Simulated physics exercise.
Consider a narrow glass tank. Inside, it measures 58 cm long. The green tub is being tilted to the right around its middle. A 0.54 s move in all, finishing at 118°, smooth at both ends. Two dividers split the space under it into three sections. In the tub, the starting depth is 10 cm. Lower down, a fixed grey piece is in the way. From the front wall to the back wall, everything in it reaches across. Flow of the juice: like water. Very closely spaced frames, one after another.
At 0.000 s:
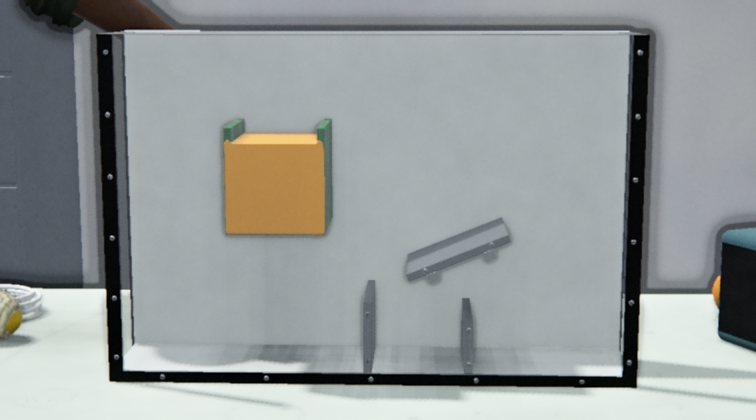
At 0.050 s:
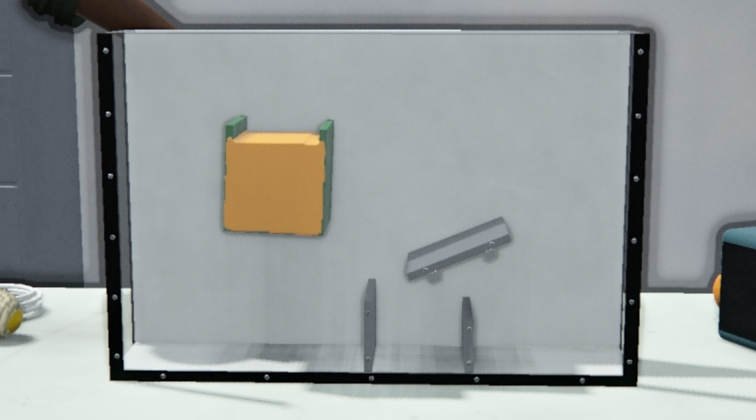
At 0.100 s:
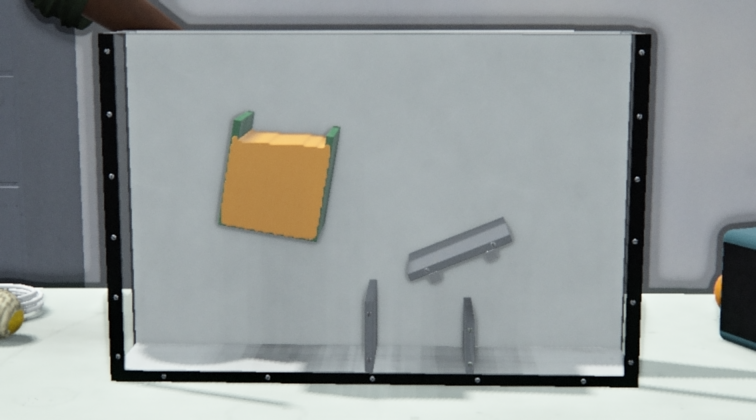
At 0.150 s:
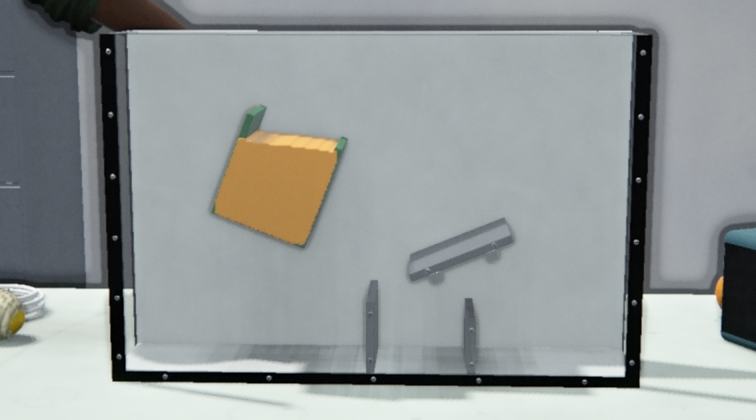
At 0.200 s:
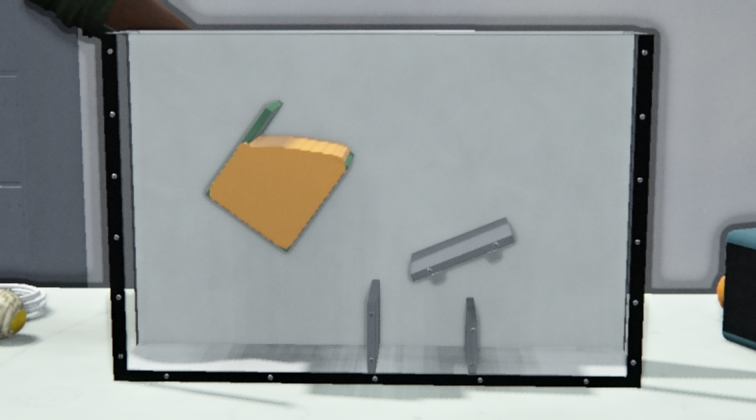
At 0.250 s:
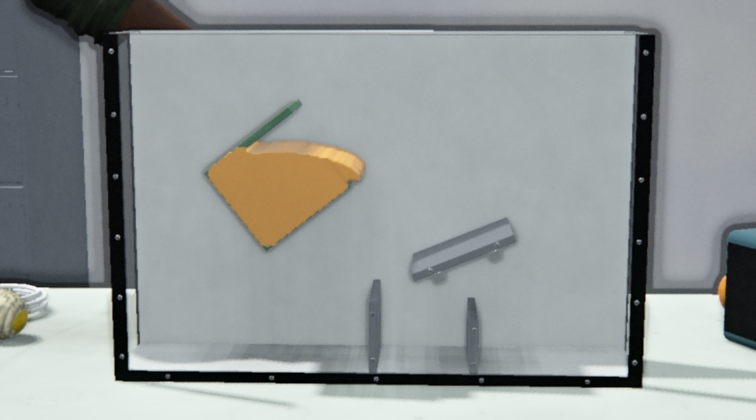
To begin with, a green tub full of orange juice sits level inside a narrow glass tank, above two upright dividers and a slanted grey piece. The tub tilts to the right, slowly and then faster, and the juice shifts toward the lowering rim until a little bulges over it.
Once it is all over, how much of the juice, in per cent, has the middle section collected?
The middle section collects roughly 35 percent of it.
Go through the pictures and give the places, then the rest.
In the first picture, turned 0° so far; the right rim is at (321, 130); the highest juice is at (285, 146); divider tops at (368, 304) and (469, 323).
In the second picture, turned 2° so far; the right rim is at (323, 131); the highest juice is at (252, 145).
In the third picture, turned 10° so far; the right rim is at (330, 138); the highest juice is at (249, 144).
In the fourth picture, turned 21° so far; the right rim is at (338, 150); the highest juice is at (260, 145).
In the fifth picture, turned 36° so far; the right rim is at (344, 166); the highest juice is at (258, 148).
In the sixth picture, turned 52° so far; the right rim is at (346, 186); 3 per cent is over the lip, reaching (357, 182).
Then, 0.44 s in, 16 per cent is down, the largest part in the middle section.
Then, 0.68 s in, 78 per cent is down, the largest part in the left section.
Then, 0.99 s in, 92 per cent is down, the largest part in the left section.
Finally, the split from left to right is 50, 36 and 14 per cent.
